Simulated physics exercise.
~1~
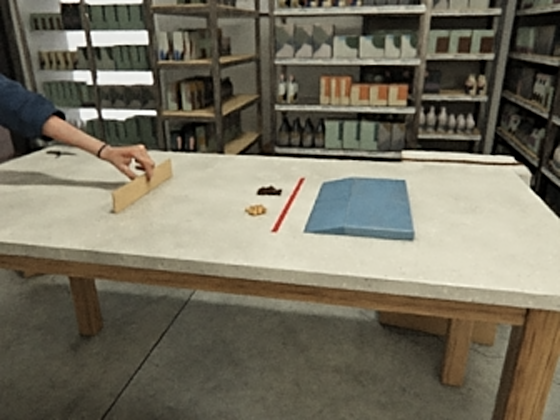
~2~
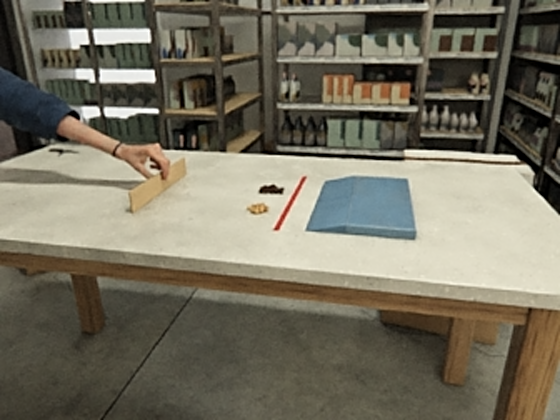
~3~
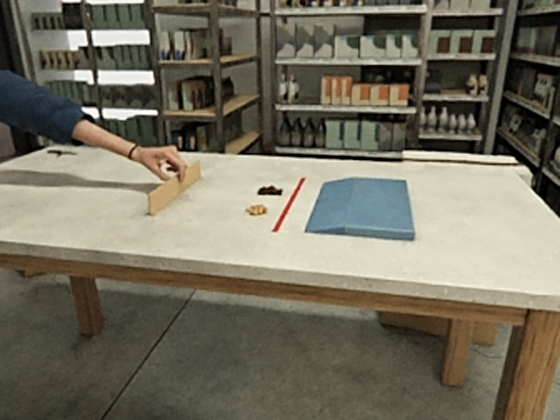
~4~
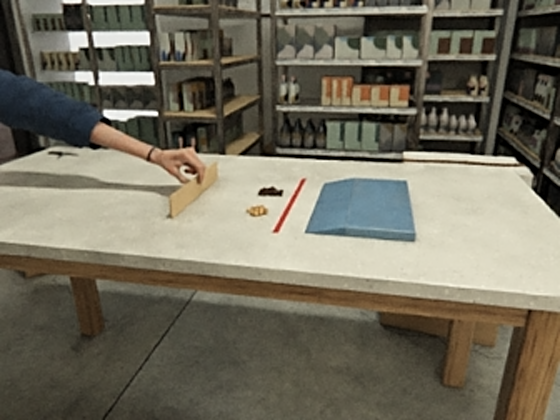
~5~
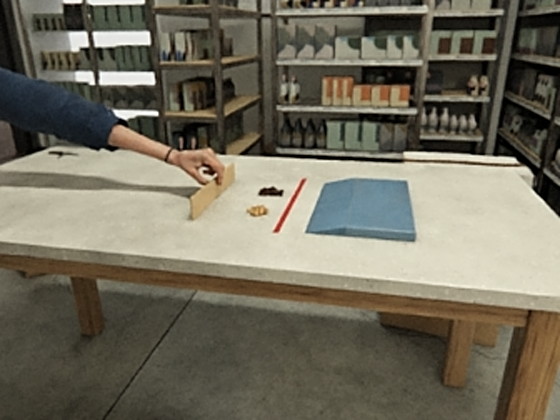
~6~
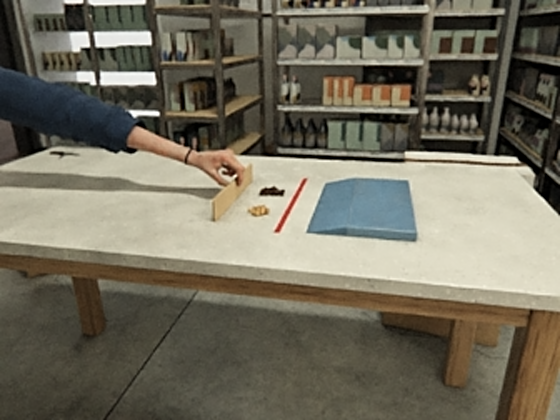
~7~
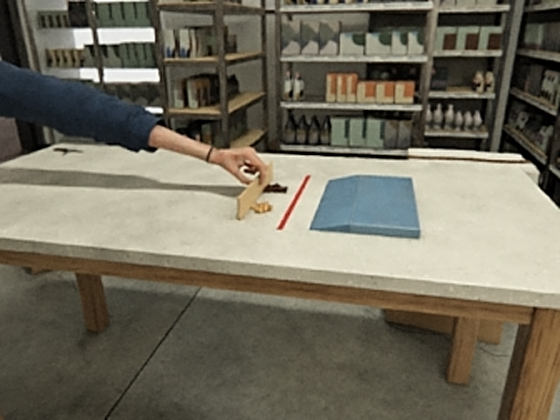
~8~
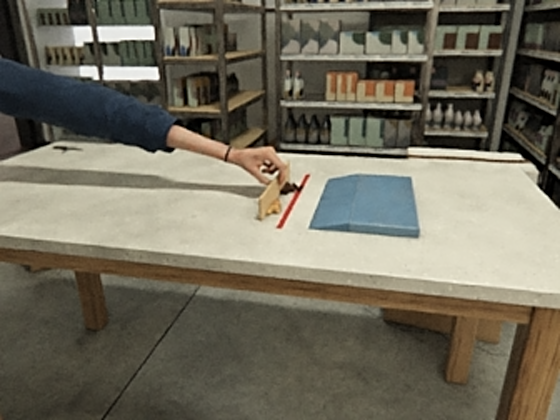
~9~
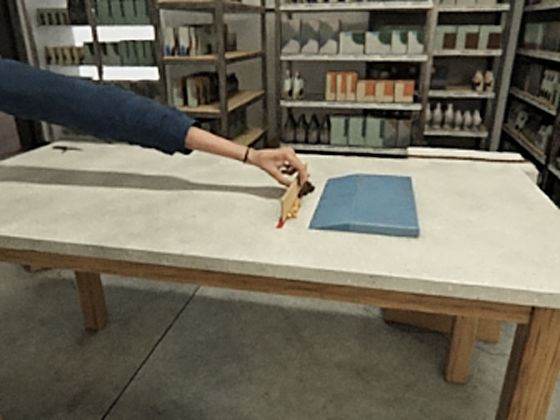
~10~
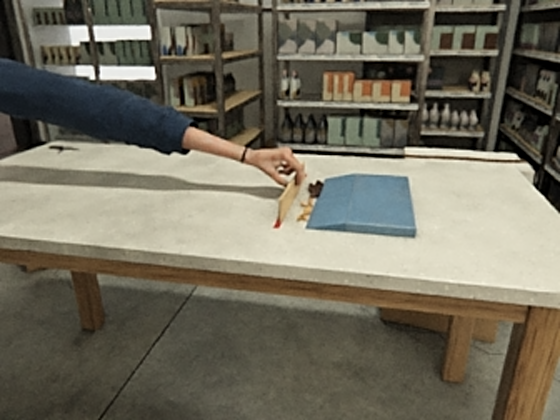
To begin with, a hand reaching in from the left holds a tan piece of card upright on a pale tabletop, with two small piles, one dark and one golden brown, lying before a strip of red tape and a low blue ramp. The hand slides the card steadily to the right while both piles stay still. The card then meets the piles and pushes them together over the tape. It stops at the red tape, still upright in the fingers. Both piles end up just beyond it, near the foot of the ramp, with neither going up the slope.
